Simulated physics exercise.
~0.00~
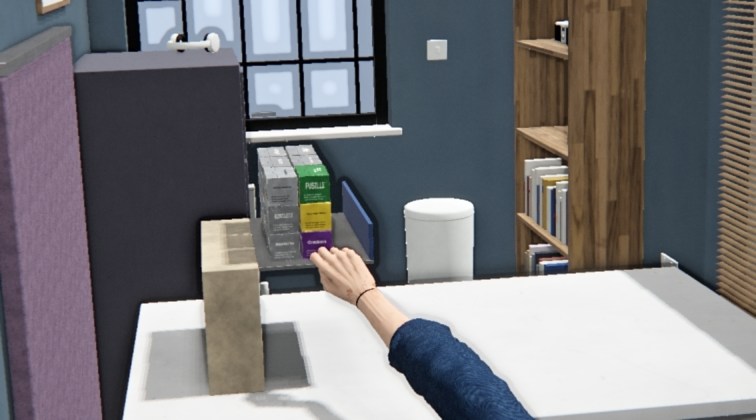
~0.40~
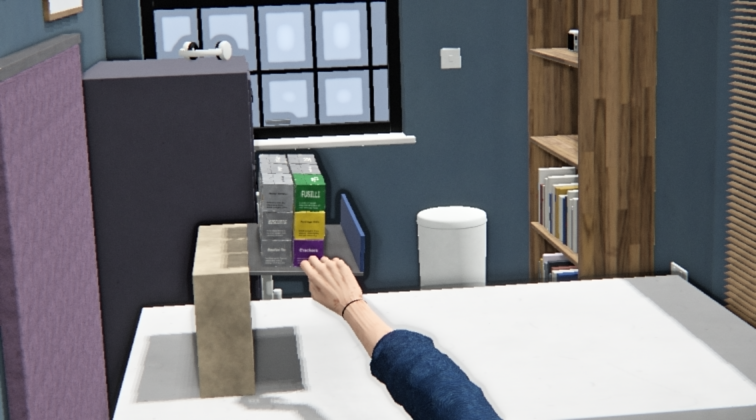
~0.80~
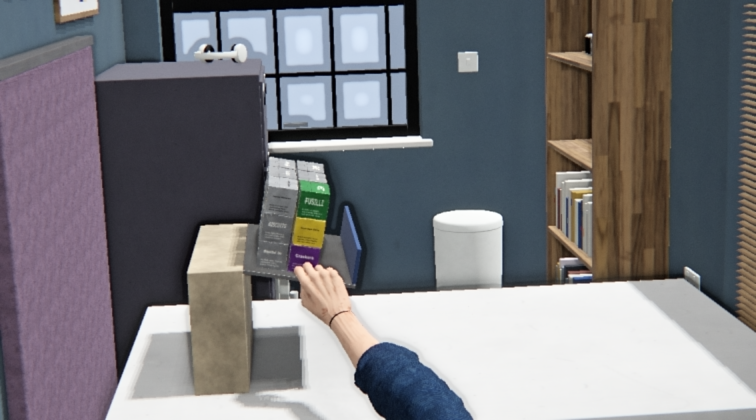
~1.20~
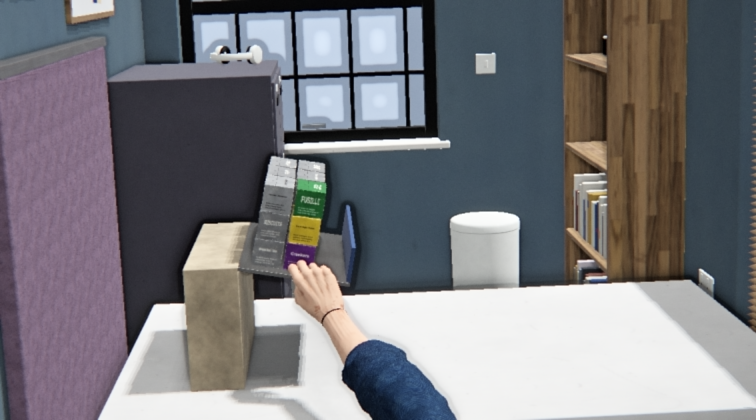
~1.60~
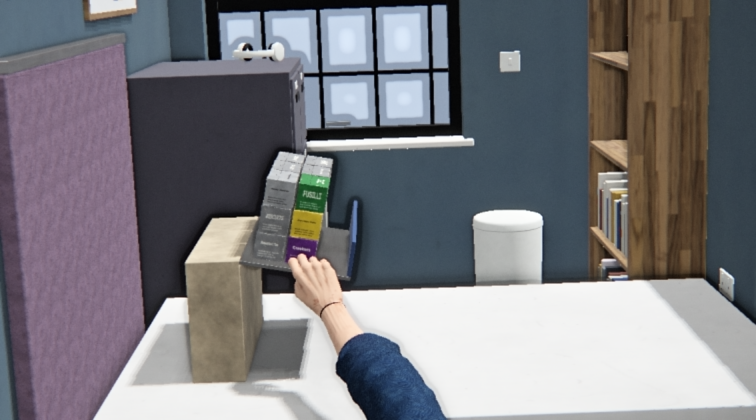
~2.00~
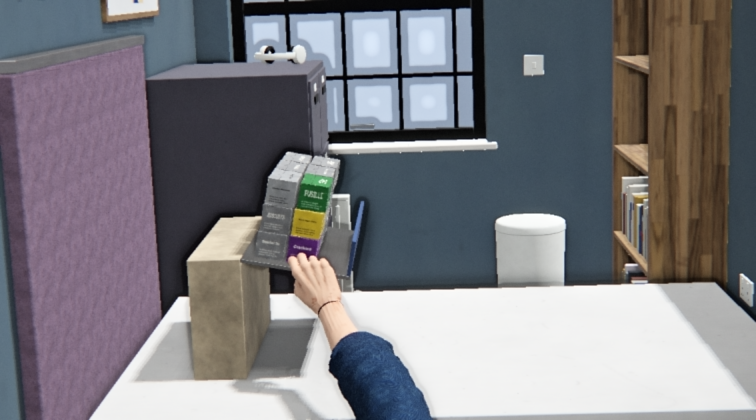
A tray of stacked packets tilts slightly beside a reaching hand, and the packets stay aboard.
